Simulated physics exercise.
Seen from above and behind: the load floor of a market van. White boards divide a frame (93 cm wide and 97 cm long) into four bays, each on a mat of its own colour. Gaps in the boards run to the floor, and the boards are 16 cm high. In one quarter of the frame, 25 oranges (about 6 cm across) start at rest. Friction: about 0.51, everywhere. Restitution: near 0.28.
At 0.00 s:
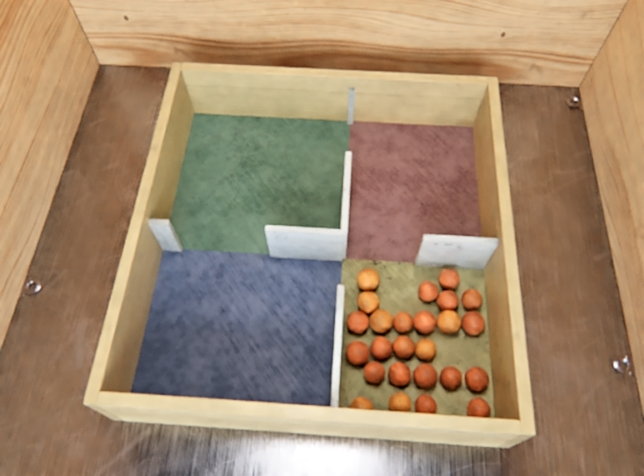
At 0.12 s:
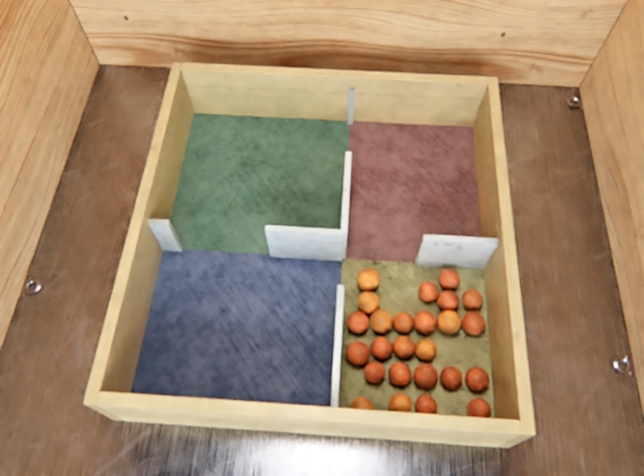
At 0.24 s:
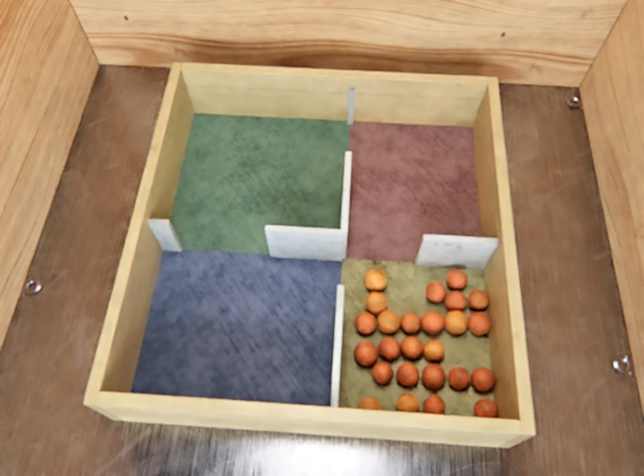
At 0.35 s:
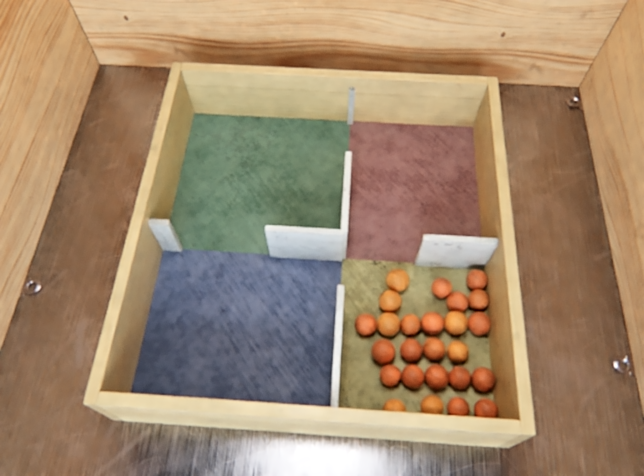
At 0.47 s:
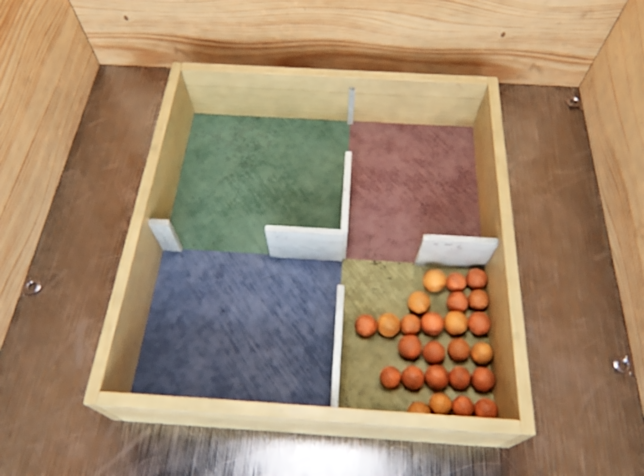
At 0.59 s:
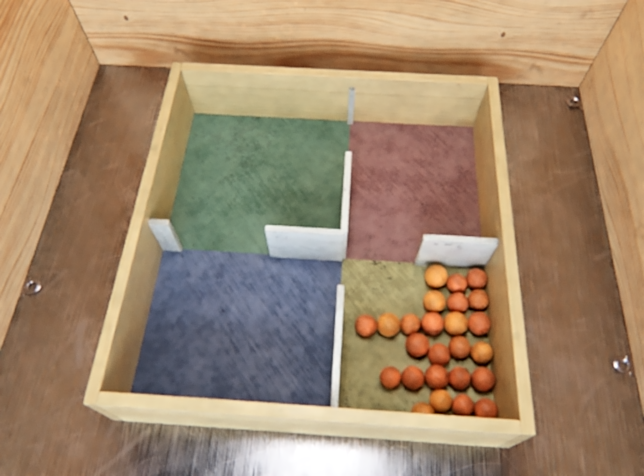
In the video, a wooden frame is divided by low white boards into green, red, blue and yellow bays, and the oranges in the yellow bay at lower right rest briefly, then shift rightward, bunching closer toward the right wall.
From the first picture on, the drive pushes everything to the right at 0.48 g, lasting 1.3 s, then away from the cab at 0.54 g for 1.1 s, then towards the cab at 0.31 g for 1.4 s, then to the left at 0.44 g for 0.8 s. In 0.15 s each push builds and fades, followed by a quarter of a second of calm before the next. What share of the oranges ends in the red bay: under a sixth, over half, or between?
Most likely the bay is left holding not so much as a sixth.
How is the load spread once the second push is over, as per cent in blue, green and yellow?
At that point the shares are blue 0, green 0 and yellow 100 per cent.
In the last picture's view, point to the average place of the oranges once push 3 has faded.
Average position: About (428, 250).
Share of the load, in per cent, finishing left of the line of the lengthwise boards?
I'd say close to 50 per cent.
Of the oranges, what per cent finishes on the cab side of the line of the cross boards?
I'd say close to 40 per cent.
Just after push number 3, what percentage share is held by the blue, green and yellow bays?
In per cent: Blue 0, green 0 and yellow 60.
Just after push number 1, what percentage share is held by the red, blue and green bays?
Per cent by bay - red: 0, blue: 0, green: 0.
After push 1 (1.54 s), 25 in the yellow bay.
After push 2 (2.89 s), 25 in the yellow bay.
After push 3 (4.54 s), 8 in the red bay, 1 in the green bay and 16 in the yellow bay.
After push 4 (5.59 s), 1 in the red bay, 4 in the blue bay, 9 in the green bay and 11 in the yellow bay.
Final count (at 6.24 s), 1 in the red bay, 4 in the blue bay, 9 in the green bay and 11 in the yellow bay. Asked share, 1 of 25, 4 per cent.
